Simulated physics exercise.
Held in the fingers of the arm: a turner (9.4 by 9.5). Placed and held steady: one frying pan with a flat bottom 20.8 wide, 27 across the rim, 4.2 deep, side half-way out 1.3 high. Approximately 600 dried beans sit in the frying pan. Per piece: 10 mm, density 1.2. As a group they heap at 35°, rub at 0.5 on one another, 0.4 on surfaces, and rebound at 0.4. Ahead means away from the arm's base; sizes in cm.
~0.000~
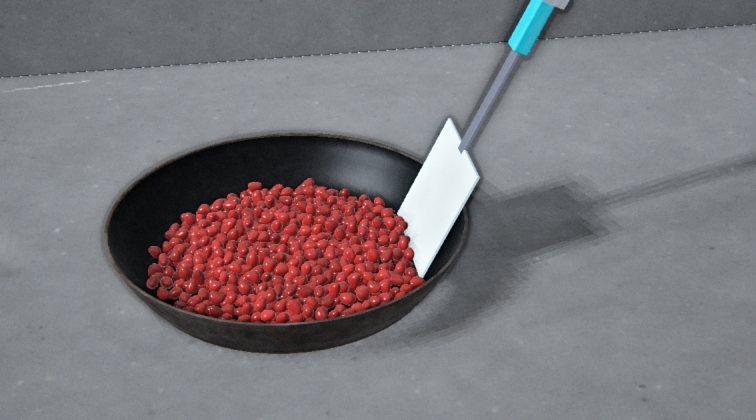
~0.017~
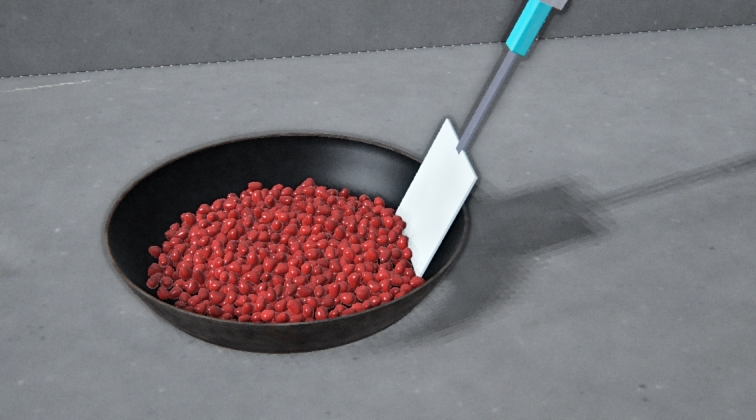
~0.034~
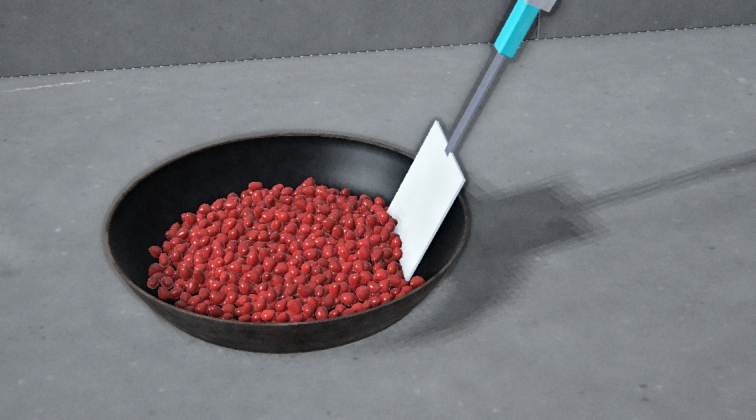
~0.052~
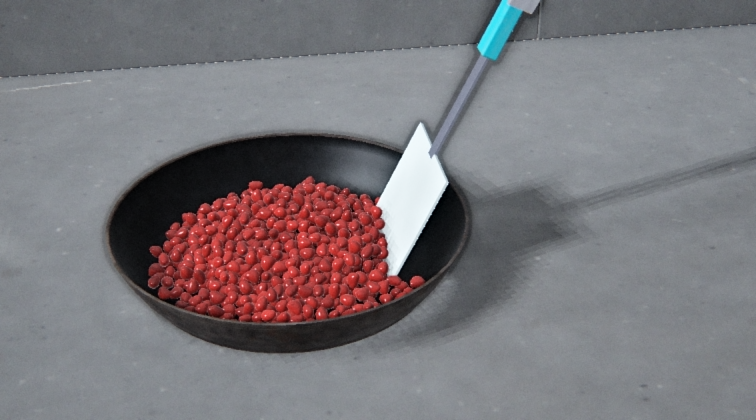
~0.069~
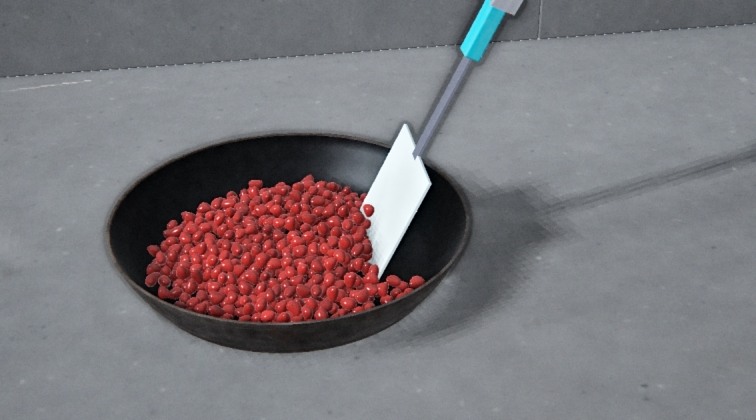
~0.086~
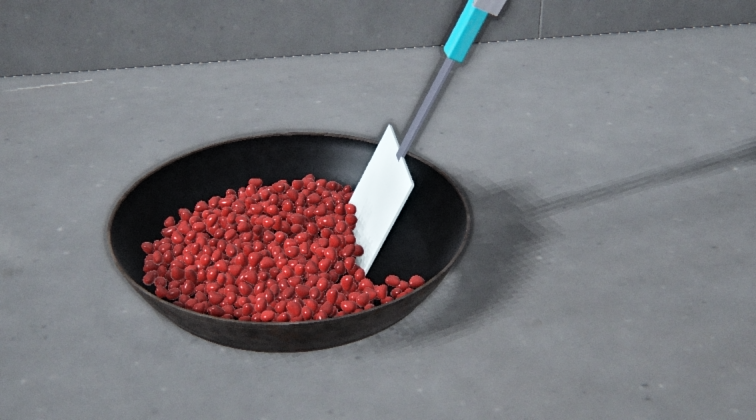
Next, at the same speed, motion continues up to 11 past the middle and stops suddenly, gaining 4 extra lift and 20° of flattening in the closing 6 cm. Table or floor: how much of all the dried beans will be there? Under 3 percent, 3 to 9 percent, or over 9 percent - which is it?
It is over 9 percent.
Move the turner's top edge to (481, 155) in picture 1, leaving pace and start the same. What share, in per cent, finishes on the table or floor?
I'd estimate close to 20 per cent.
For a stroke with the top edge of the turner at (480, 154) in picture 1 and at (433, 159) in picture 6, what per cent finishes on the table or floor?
Close to 15 in a hundred.
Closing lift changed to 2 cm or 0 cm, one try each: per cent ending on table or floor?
Roughly 35 % and then 35 %.
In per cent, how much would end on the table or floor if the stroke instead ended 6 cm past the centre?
Estimate: Approx. 0 %.
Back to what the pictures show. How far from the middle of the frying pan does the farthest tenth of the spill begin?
It comes to about 35 cm.
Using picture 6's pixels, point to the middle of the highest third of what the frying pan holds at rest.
Somewhere near (169, 244) in the last picture.
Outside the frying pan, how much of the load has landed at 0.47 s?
Share at that moment: About 15 %.
By 0.16 s, sloping 64°, highest piece 4 above the table; 595 in the frying pan.
By 0.23 s, sloping 58°, highest piece 6 above the table; 594 in the frying pan, 1 on the blade or in flight.
By 0.47 s, sloping 44°, highest piece 10 above the table; 460 in the frying pan, 80 on the table or floor, 55 on the blade or in flight.
By 1.52 s, sloping 44°, highest piece 5 above the table; 460 in the frying pan, 135 on the table or floor.
Final count, 460 in the frying pan, 135 on the table or floor. That is 23 % on the table or floor.
